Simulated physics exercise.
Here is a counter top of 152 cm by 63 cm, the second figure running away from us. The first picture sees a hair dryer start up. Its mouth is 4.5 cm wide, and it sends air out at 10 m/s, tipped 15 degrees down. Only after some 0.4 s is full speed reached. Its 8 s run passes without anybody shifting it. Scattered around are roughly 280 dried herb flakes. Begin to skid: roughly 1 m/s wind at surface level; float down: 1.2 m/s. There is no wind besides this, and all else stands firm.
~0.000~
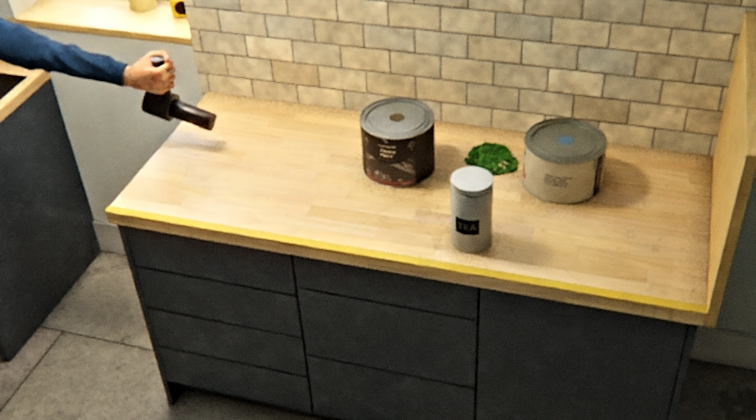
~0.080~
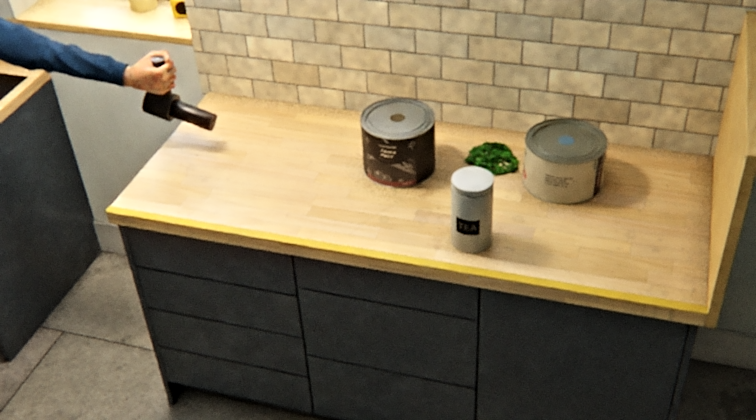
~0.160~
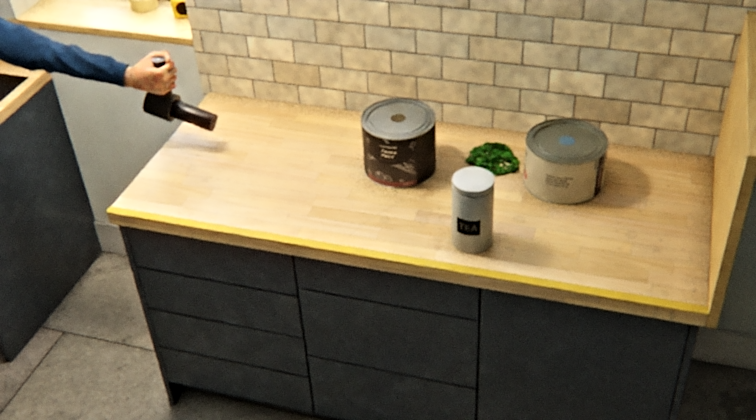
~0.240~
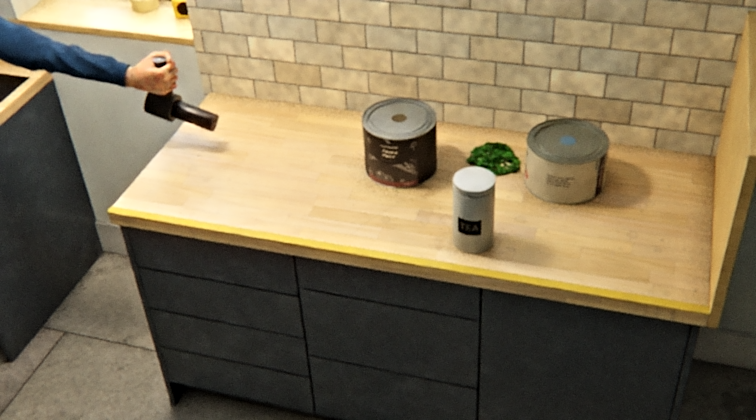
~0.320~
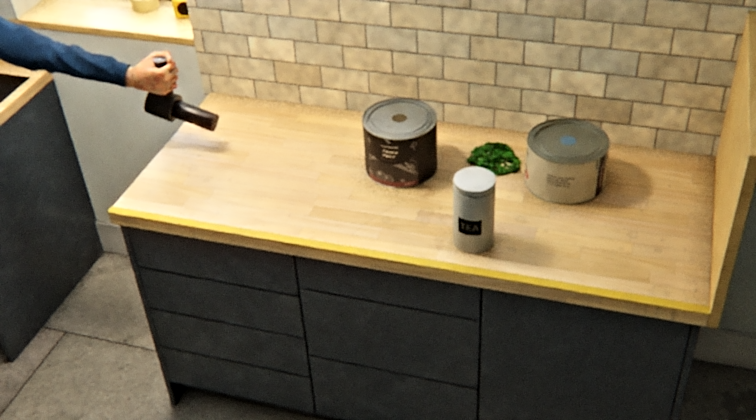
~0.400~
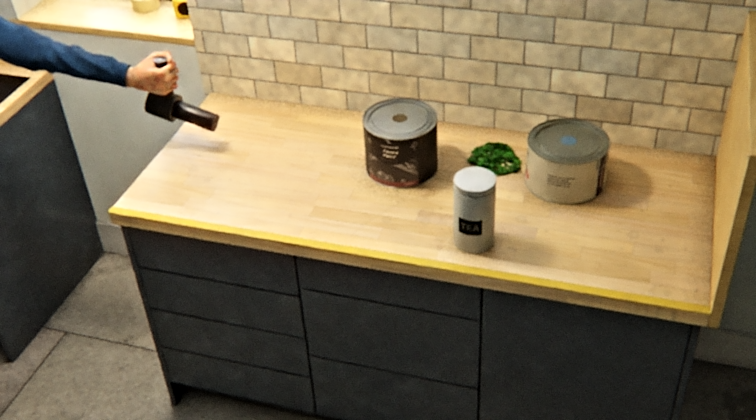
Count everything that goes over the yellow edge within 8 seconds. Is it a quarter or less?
Yes: My guess is the quarter mark is never passed at that edge.
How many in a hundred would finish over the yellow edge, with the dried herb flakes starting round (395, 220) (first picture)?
It would come to some 90 in a hundred.
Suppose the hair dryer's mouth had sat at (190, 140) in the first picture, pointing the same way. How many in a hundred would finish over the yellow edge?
That gives roughly 0 % in the end.
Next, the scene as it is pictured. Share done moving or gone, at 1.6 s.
I reckon around 25 per cent.
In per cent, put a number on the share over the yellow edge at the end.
My estimate is around 0 %.
After 1.6 s the count stands so, 0 % are over the yellow edge; the middle of those still in play is near (495, 157).
After 2.6 s the count stands so, 0 % are over the yellow edge; the middle of those still in play is near (495, 158).
After 4.4 s the count stands so, 0 % are over the yellow edge; the middle of those still in play is near (493, 158).
After 8.0 s, at the end, 0 % are over the yellow edge; the middle of those still in play is near (494, 157).
